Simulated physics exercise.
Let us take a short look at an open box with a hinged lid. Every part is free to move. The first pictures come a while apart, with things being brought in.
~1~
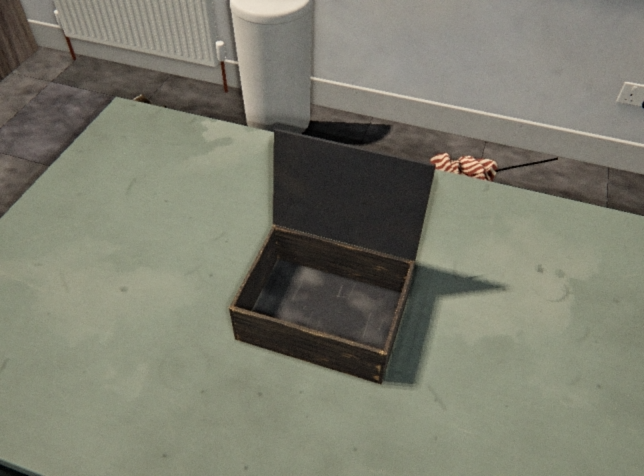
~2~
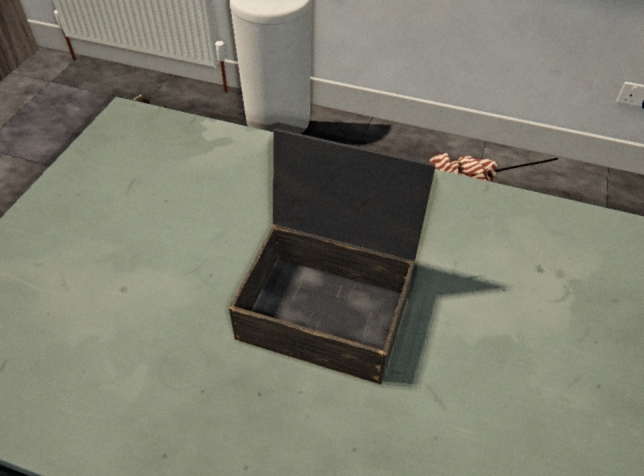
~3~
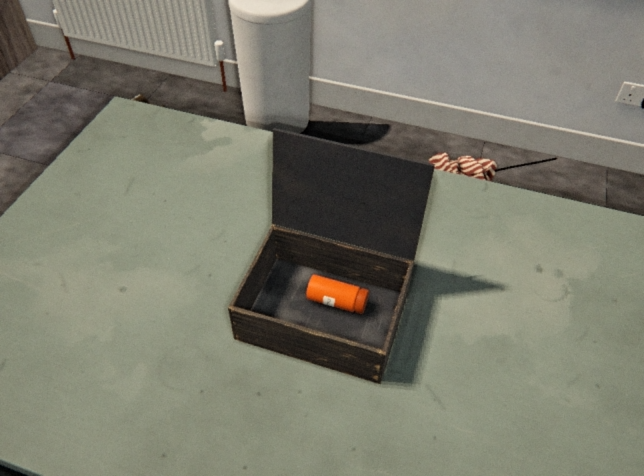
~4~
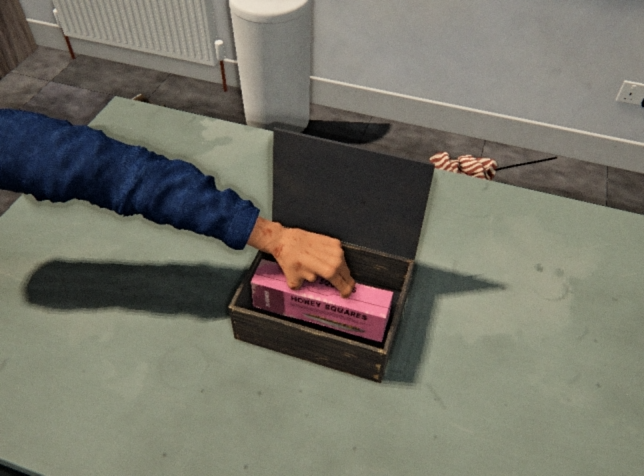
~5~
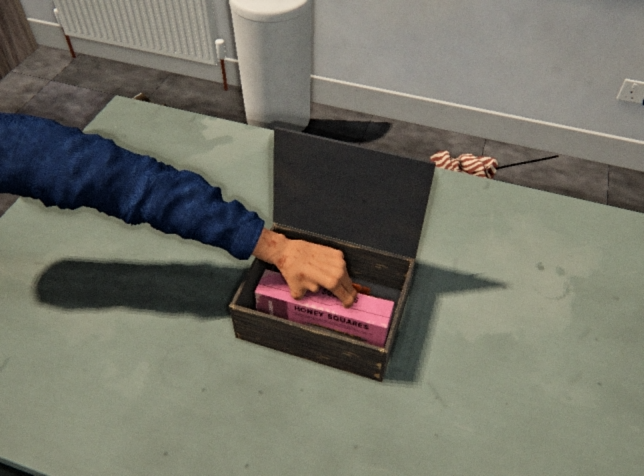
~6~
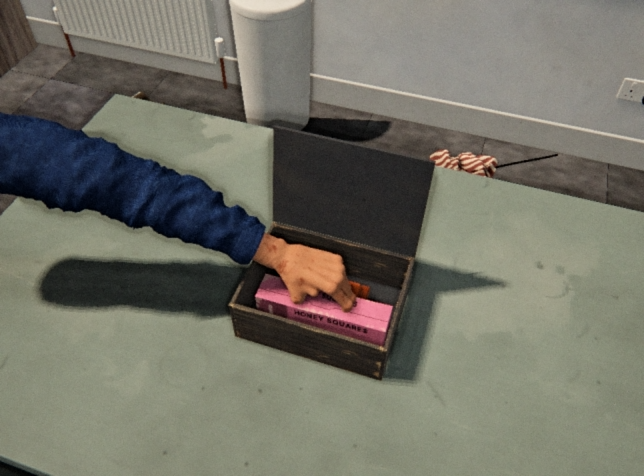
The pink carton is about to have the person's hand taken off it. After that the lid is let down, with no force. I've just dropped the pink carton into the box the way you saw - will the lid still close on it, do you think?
Yes, it will close.
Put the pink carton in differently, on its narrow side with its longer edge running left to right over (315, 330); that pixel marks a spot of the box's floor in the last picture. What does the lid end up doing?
Put it in like that and the lid gets all the way down.
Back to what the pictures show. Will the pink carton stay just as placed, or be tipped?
After all that, it keeps its set angle.
Then, 1.20 s past the last view, lid starting down.
Then, 1.60 s past the last view, lid 58° above the rim.
Then, 1.80 s past the last view, lid 31° above the rim.
Then, 2.00 s past the last view, lid shut.
Finally, lid shut; both still in place. Final places as the last picture's camera would see them, pink carton near (323, 313).
